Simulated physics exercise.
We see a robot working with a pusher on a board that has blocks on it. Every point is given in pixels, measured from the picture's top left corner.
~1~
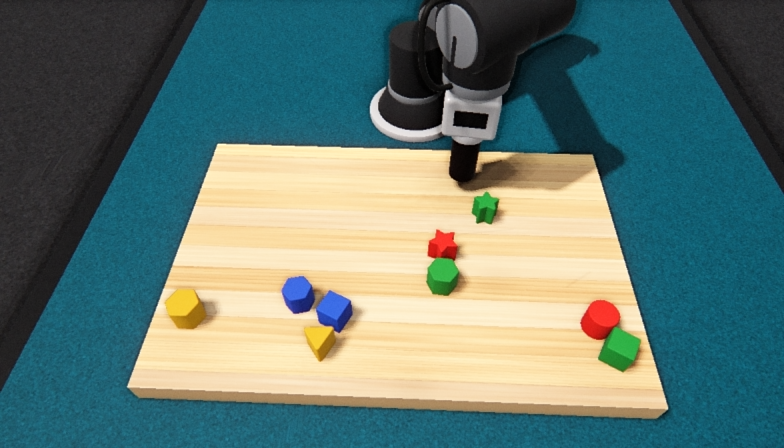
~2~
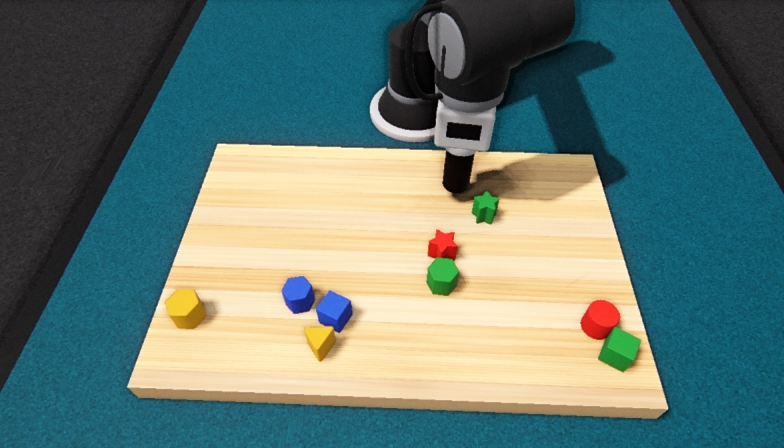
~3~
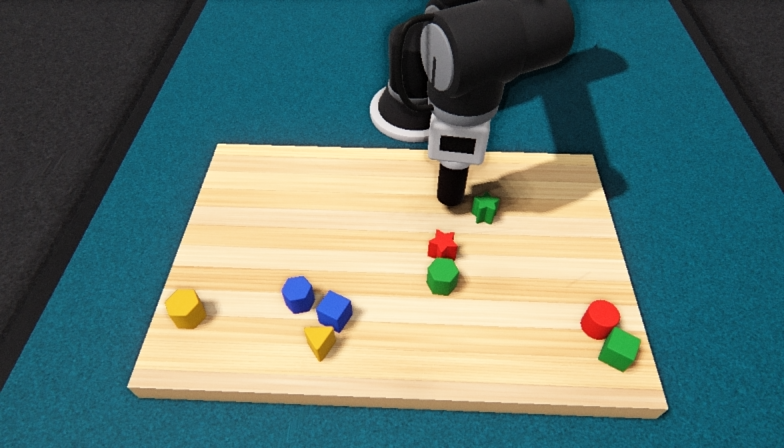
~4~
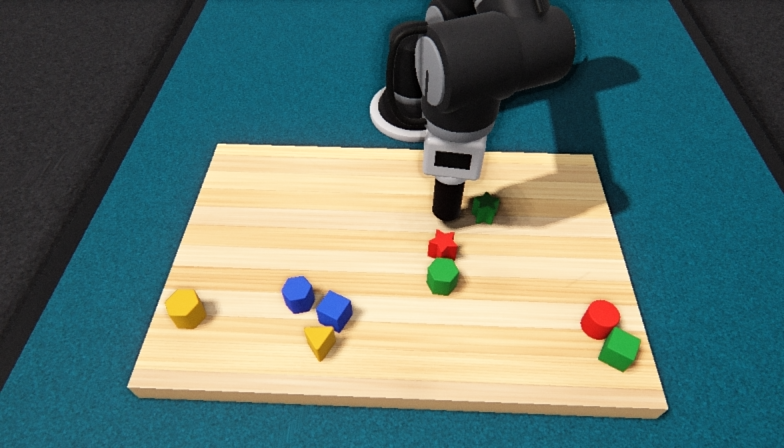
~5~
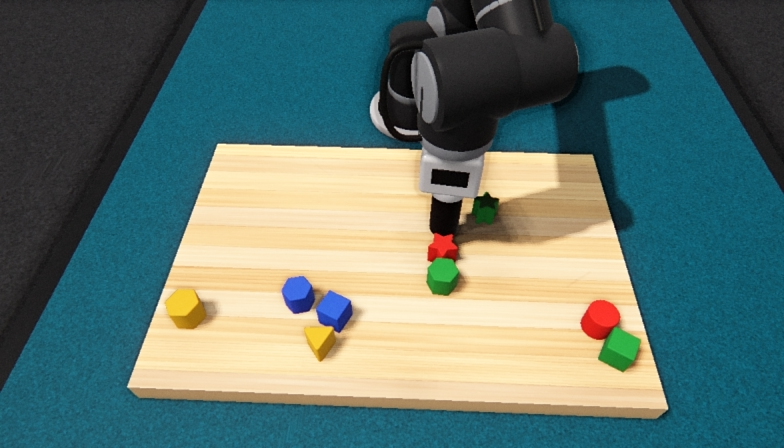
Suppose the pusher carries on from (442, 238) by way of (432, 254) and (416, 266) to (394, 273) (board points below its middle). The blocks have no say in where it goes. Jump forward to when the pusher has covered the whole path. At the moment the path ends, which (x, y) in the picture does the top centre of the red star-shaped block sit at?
Near (416, 276).
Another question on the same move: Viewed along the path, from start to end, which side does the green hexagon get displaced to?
Slides left.
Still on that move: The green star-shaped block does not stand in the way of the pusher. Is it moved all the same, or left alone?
Undisturbed, or as good as.
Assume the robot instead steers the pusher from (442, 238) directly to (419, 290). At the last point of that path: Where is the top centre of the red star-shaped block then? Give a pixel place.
Answer: (421, 299).
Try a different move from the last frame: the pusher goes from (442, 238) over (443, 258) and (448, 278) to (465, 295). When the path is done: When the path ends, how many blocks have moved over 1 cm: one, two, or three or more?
Total: Two.
On the path given first. Halfway along, pusher (425, 250); red star-shaped block (427, 268); green hexagon (441, 288), turned 55° anticlockwise.
At the end, pusher (394, 262); red star-shaped block (416, 276), turned 35° anticlockwise; green hexagon (441, 290), turned 65° anticlockwise; green star-shaped block not moved.
